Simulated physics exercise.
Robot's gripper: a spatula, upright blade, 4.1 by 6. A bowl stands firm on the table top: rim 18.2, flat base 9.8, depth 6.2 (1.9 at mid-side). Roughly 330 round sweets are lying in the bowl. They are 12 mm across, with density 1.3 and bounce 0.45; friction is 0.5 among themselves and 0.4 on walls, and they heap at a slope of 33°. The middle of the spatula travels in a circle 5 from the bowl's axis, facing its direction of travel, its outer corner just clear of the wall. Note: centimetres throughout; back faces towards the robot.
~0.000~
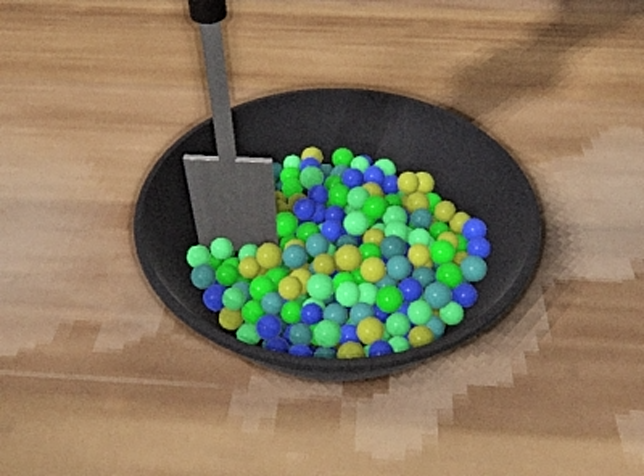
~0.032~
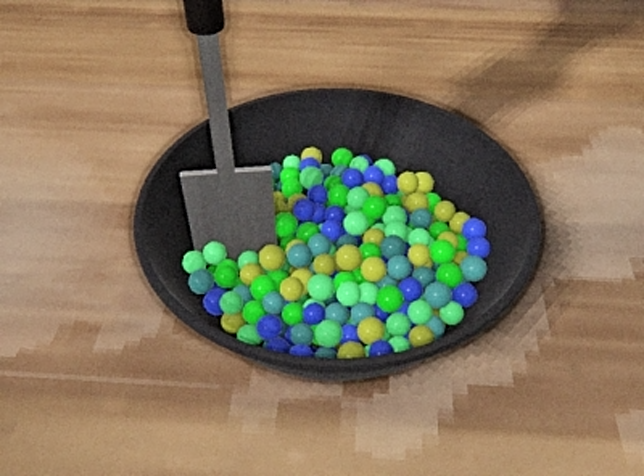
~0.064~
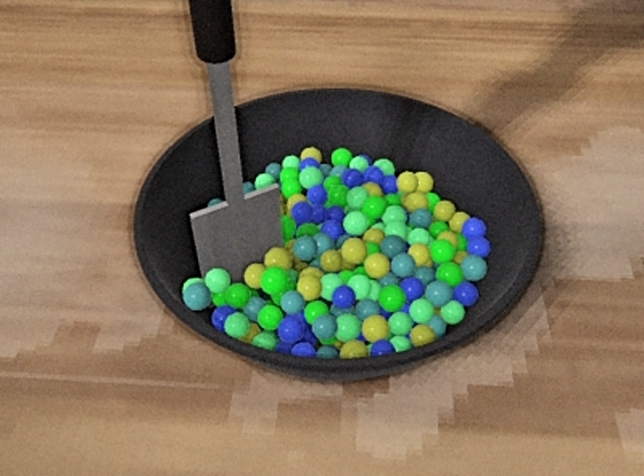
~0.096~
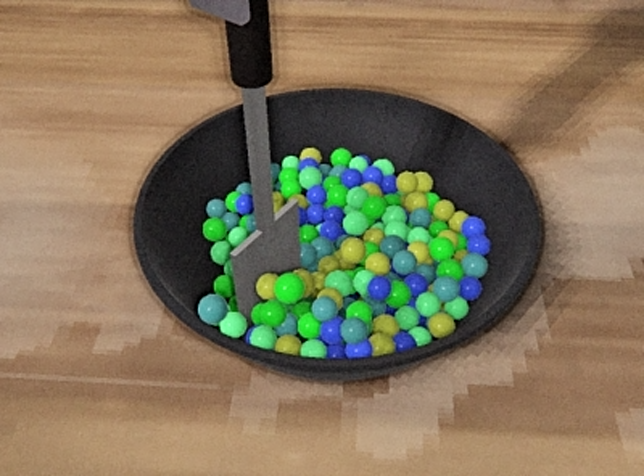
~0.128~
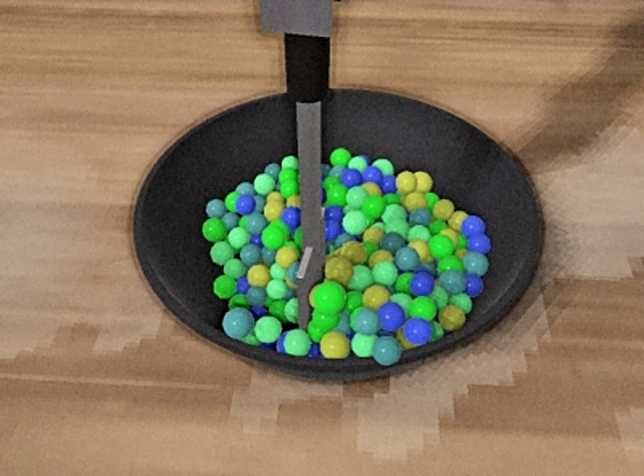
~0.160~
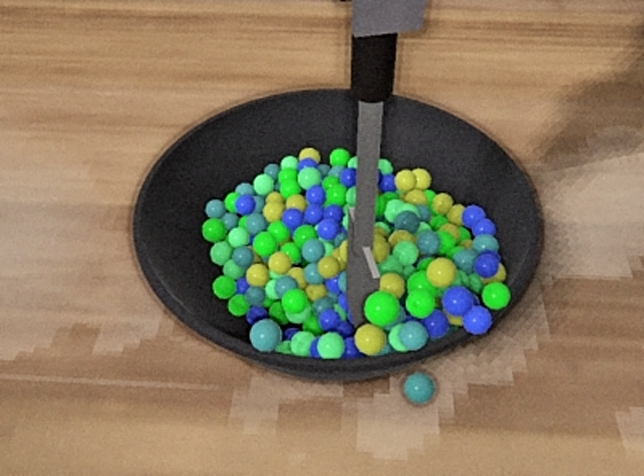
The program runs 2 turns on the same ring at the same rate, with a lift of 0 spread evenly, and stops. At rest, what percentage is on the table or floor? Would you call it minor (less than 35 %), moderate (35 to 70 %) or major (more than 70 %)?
I would call it moderate.
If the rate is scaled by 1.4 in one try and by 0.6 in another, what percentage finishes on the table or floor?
Estimates in order: Some 55 % and some 25 %.
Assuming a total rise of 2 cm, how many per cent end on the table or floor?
Estimate: Close to 25 %.
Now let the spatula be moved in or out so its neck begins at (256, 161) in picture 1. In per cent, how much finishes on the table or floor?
Some 30 per cent.
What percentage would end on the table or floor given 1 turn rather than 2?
That would give some 25 percent.
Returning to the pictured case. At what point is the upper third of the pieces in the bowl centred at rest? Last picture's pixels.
I'd say close to (269, 294).
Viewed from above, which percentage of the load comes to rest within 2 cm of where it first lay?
Near 5 % of the pieces.
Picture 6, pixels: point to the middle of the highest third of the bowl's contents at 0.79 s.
(392, 163).
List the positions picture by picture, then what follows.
In the first picture, the spatula neck at (224, 132), 0° round; upper third of the load around (350, 245), from x 200 to 480, top at y 160; 330 in the bowl.
In the second picture, the spatula neck at (222, 144), 10° round; upper third of the load around (345, 248), from x 195 to 480, top at y 160.
In the third picture, the spatula neck at (232, 173), 33° round; upper third of the load around (343, 251), from x 195 to 480, top at y 160.
In the fourth picture, the spatula neck at (263, 198), 57° round; upper third of the load around (350, 265), from x 215 to 480, top at y 160.
In the fifth picture, the spatula neck at (311, 213), 82° round; upper third of the load around (365, 273), from x 215 to 480, top at y 160.
In the sixth picture, the spatula neck at (365, 213), 106° round; upper third of the load around (405, 271), from x 215 to 495, top at y 160; 328 in the bowl, 2 in flight or on the tool.
After 0.48 s, 345° round, highest piece 9 above the table; 250 in the bowl, 57 on the table or floor, 23 in flight or on the tool.
After 0.79 s, 225° round, highest piece 10 above the table; 208 in the bowl, 115 on the table or floor, 7 in flight or on the tool.
After 1.15 s, 0° round, highest piece 6 above the table; 187 in the bowl, 143 on the table or floor.
After 1.85 s, 0° round, highest piece 6 above the table; 187 in the bowl, 143 on the table or floor.
In the end, 187 in the bowl, 143 on the table or floor. That is 43 % on the table or floor.
